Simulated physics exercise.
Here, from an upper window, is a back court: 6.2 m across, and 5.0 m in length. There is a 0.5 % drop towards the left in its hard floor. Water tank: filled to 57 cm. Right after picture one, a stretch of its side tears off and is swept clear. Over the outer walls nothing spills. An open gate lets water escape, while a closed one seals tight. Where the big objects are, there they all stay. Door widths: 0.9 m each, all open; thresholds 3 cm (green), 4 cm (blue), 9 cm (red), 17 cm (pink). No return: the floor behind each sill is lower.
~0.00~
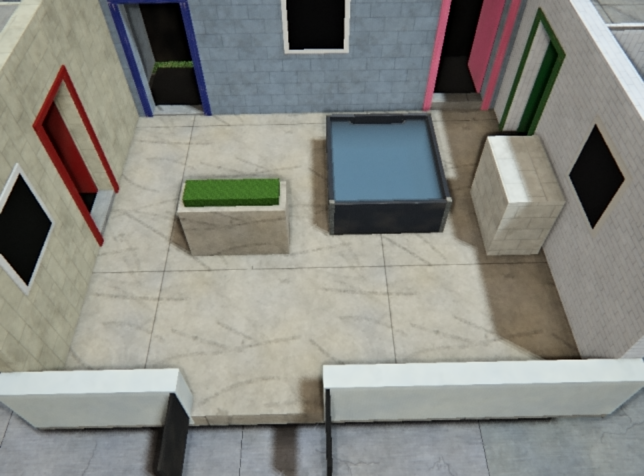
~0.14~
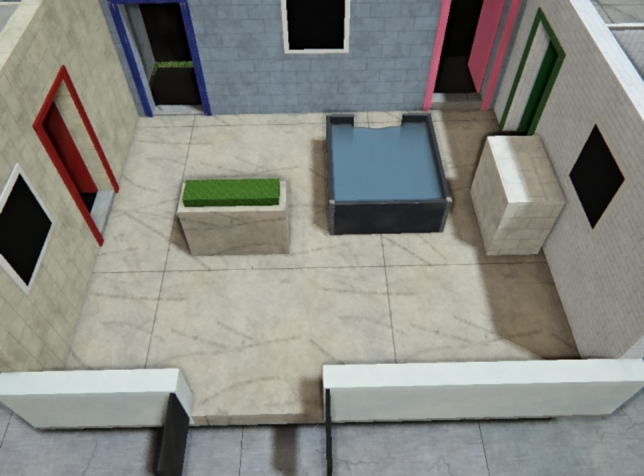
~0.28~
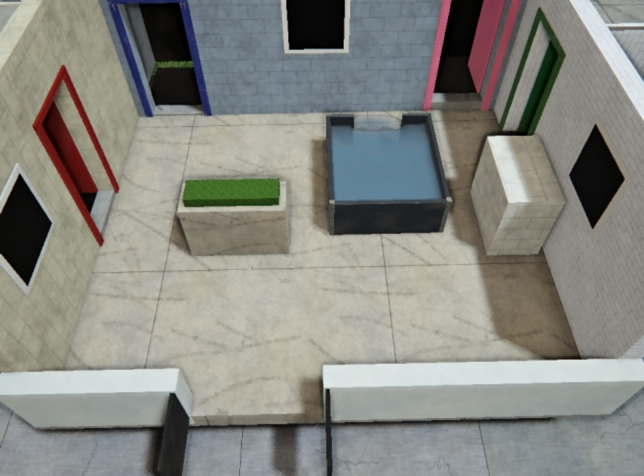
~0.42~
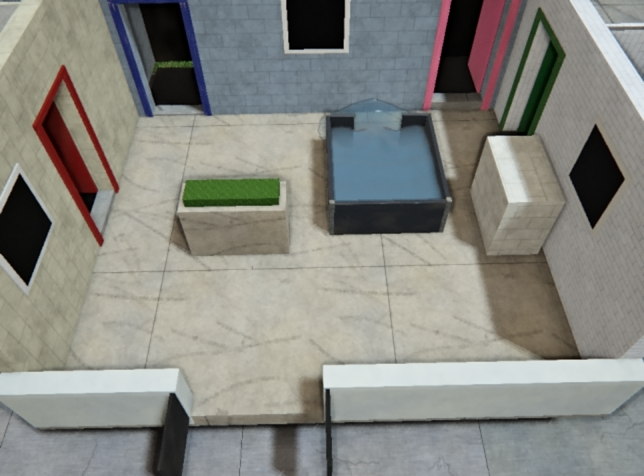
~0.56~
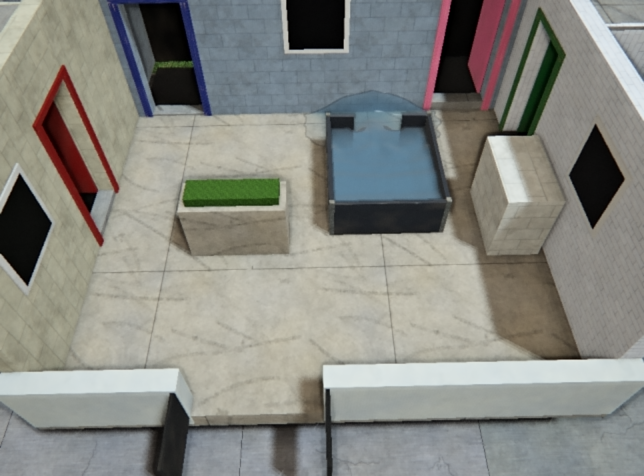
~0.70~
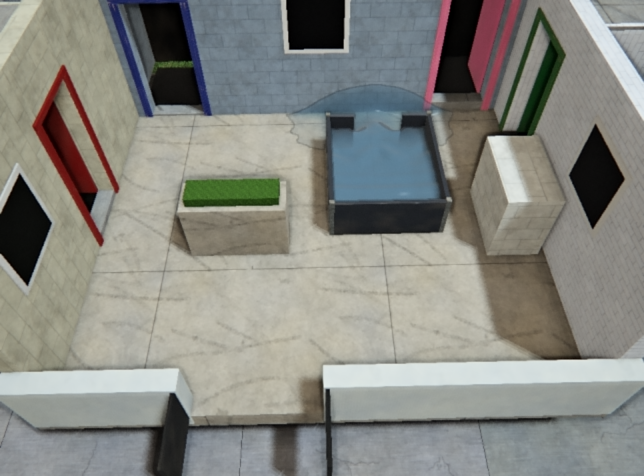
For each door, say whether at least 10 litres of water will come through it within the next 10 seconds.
Door by door: The green door lets through 10 litres or more; the blue door lets through 10 litres or more; the red door lets through less than 10 litres; the pink door lets through less than 10 litres.
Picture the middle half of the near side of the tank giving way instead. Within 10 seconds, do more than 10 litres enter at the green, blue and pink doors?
Green door doesn't reach it, blue door doesn't reach it, pink door doesn't reach it.
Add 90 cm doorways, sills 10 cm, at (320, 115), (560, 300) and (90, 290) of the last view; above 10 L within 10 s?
Note, doorways in listed order: Goes beyond, stays short, stays short.
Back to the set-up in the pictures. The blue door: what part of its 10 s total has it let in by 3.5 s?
Some 5 in a hundred.
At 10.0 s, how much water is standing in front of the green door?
The depth there is near 6.0 cm.
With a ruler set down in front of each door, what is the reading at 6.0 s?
In centimetres - green: 7, blue: 6, red: 7, pink: 11.
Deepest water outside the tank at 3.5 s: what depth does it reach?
Roughly 24 cm.
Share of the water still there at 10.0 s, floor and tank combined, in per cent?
About 82 per cent.
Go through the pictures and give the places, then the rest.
The water tank at (384, 159) is whole and still, 57 cm deep, in the first frame.
Water pours out on the water tank's far side and has run 0.5 m, to a hidden place; typically 8 cm deep outside, 57 cm at the water tank's back, in the second frame.
The front is at a hidden place, 0.8 m from the gap on the water tank's far side; 0.7 m2 of floor is under water; 57 cm left at the back of the water tank, in the third frame.
Water pours out on the water tank's far side and has run 1.1 m, to (333, 114); typically 9 cm deep outside, 57 cm at the water tank's back, in the fourth frame.
The front is at (312, 115), 1.4 m from the gap on the water tank's far side; 1.5 m2 of floor is under water; 54 cm left at the back of the water tank, in the fifth frame.
The front is at (291, 115), 1.6 m from the gap on the water tank's far side; 1.6 m2 of floor is under water; 48 cm left at the back of the water tank, in the sixth frame.
After 1.4 s water covers 15 % of the floor and is deepest (41 cm) near (368, 118); green door 2 cm at the sill, 0 L in, blue door not reached, red door not reached, pink door 11 cm at the sill, 0 L in.
After 2.2 s water covers 30 % of the floor and is deepest (30 cm) near (368, 118); green door 14 cm at the sill, 29 L in, blue door 3 cm at the sill, 0 L in, red door not reached, pink door 9 cm at the sill, 0 L in.
After 3.5 s water covers 45 % of the floor and is deepest (24 cm) near (368, 118); green door 10 cm at the sill, 87 L in, blue door 5 cm at the sill, 2 L in, red door 10 cm at the sill, 0 L in, pink door 11 cm at the sill, 1 L in.
After 6.0 s water covers 65 % of the floor and is deepest (15 cm) near (368, 118); green door 7 cm at the sill, 153 L in, blue door 6 cm at the sill, 19 L in, red door 7 cm at the sill, 1 L in, pink door 11 cm at the sill, 1 L in.
After 10.0 s water covers 90 % of the floor and is deepest (8 cm) near (368, 118); green door 6 cm at the sill, 188 L in, blue door 6 cm at the sill, 34 L in, red door 5 cm at the sill, 1 L in, pink door 8 cm at the sill, 2 L in.
